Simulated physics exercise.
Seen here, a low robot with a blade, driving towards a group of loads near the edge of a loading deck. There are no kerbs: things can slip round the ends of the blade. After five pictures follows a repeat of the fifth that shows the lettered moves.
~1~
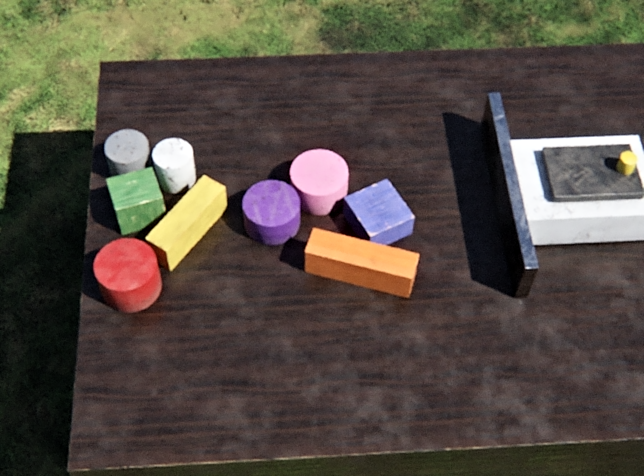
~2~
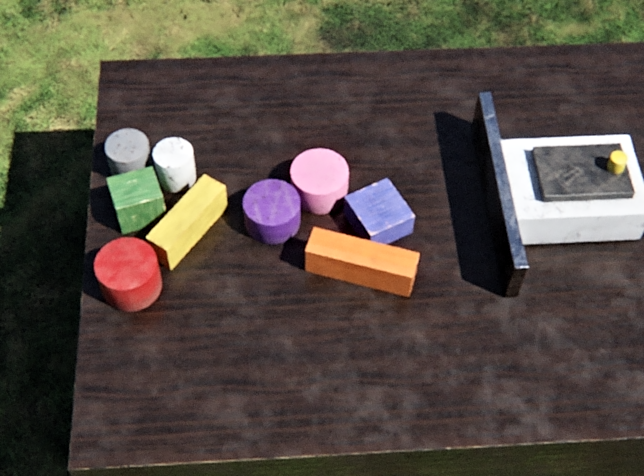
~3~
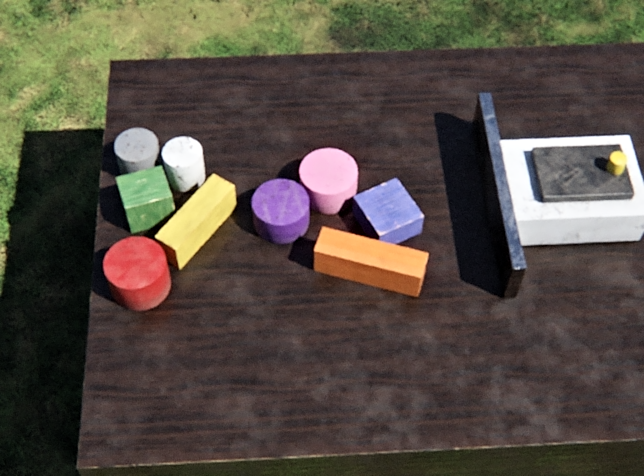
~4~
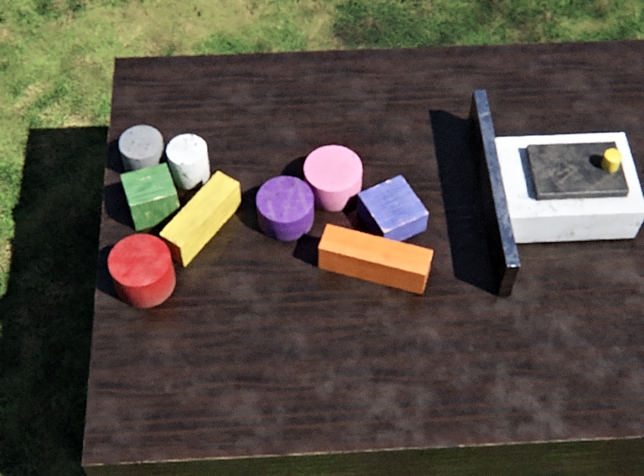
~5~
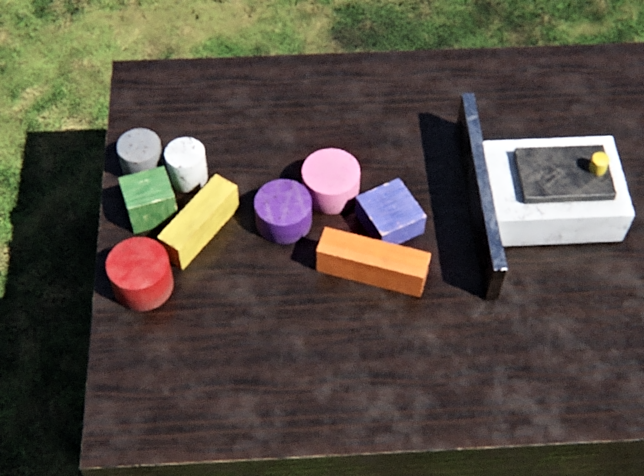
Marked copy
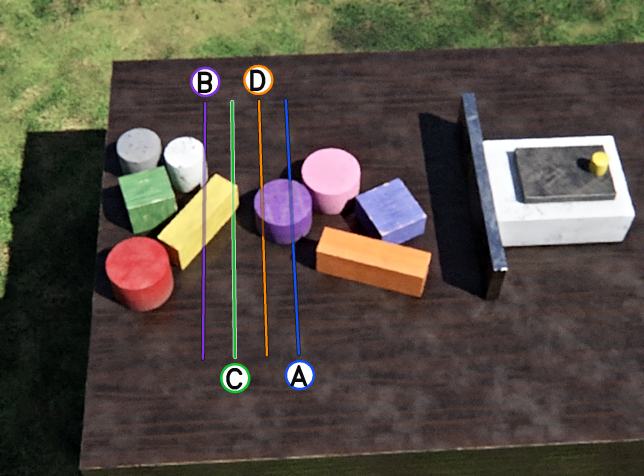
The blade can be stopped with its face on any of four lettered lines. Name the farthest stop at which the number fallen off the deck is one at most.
No farther than C.
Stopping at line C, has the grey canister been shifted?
Yes.
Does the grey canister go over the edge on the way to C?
No.
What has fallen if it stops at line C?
The green crate goes over.
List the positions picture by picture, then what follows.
Purple canister (272, 212); pink canister (319, 183); green crate (137, 201), in the first picture.
Robot (576, 171); yellow bar (188, 222), in the second picture.
Robot (576, 172); white canister (184, 165), in the third picture.
Robot (570, 170); orange stick (375, 259), in the fourth picture.
Robot (557, 173); purple canister (284, 212); pink canister (331, 182); green crate (149, 200), in the fifth picture.
On the marked copy, A at (292, 216); B at (204, 220); C at (233, 219); D at (263, 217).
With C. Early on, robot (469, 176); pink canister (321, 172); orange stick (336, 262).
Further on, robot (379, 180); green crate (140, 200); yellow bar (178, 218).
At the end, robot (312, 183); green crate over the edge; yellow bar (111, 214); one fallen.
As for the rest, A is within the limit but short; B drops three; D is within the limit but short.
